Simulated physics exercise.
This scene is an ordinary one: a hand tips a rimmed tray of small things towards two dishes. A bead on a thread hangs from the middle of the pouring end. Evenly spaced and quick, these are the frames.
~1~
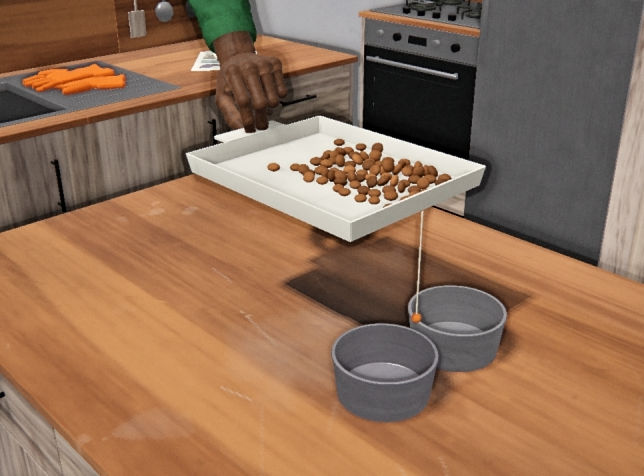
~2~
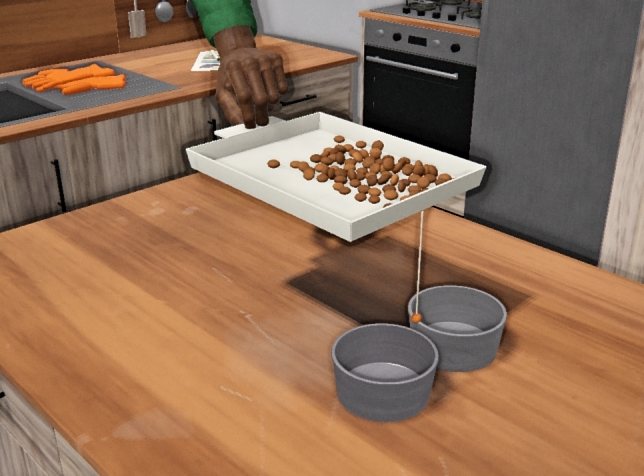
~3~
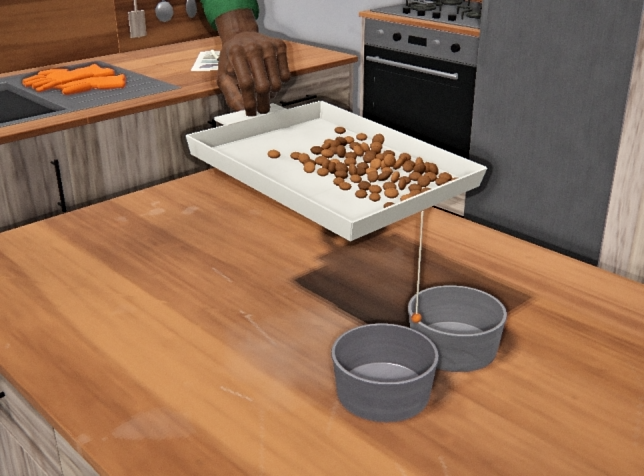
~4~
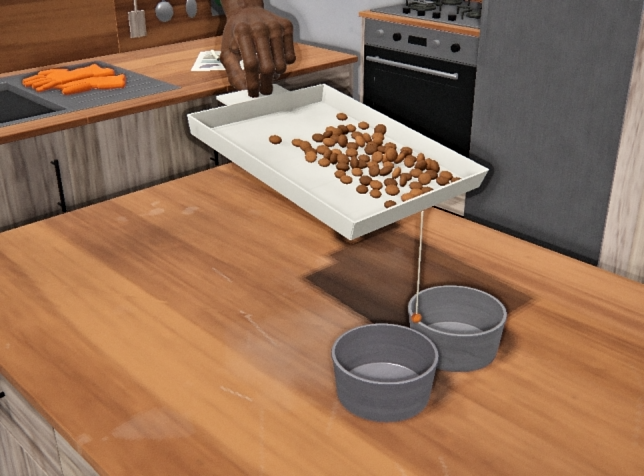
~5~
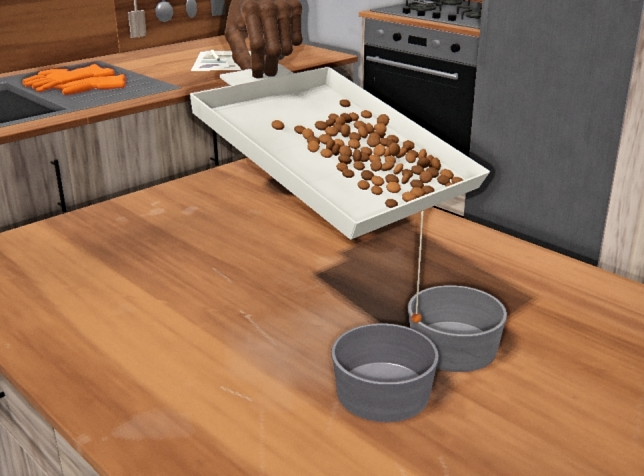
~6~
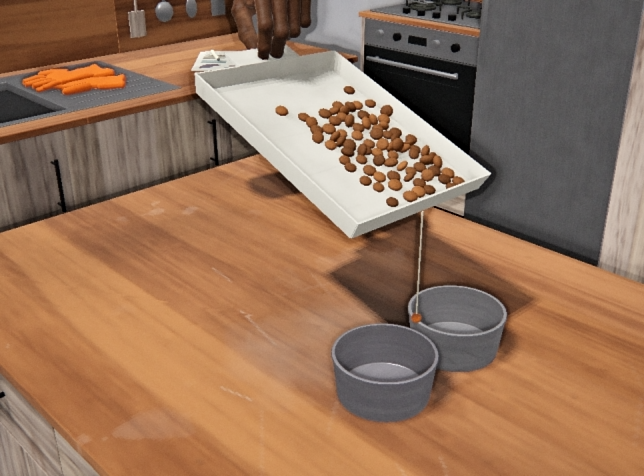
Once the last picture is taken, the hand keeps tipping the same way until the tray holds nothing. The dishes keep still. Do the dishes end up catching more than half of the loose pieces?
No, pretty clear the dishes gather a lesser part of what falls.
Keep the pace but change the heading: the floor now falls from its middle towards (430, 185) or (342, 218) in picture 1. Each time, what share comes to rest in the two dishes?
I'd say roughly 80 percent with the first slope, 70 percent with the other.
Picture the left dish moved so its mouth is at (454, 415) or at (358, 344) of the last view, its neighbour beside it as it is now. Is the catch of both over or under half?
Taking the places in turn, it's shy of half and then shy of half.
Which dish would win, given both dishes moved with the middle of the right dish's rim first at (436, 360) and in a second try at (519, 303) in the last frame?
At place one the right of the pair; at place two the left of the pair.
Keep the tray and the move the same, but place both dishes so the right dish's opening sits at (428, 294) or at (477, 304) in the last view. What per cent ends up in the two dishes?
Respectively 0 percent and 40 percent.
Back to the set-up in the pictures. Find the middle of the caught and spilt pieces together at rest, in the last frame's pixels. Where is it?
The centre ends up roughly at (502, 389).
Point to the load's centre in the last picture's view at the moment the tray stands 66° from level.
I'd mark the middle close to (438, 162).
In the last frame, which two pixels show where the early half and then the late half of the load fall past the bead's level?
Earlier portion about (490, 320); later portion about (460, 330).
Shortly afterwards, tray tipped steeply; the whole lot on the tray.
Next, tray tipped past a quarter turn; near a third on the tray; a little in the right dish; near a third outside both; near a quarter in the air.
Some moments later, tray tipped past a quarter turn; only a few in the left dish; near a quarter in the right dish; the bulk outside both.
In the end, tray tipped past a quarter turn; only a few in the left dish; near a quarter in the right dish; the bulk outside both.
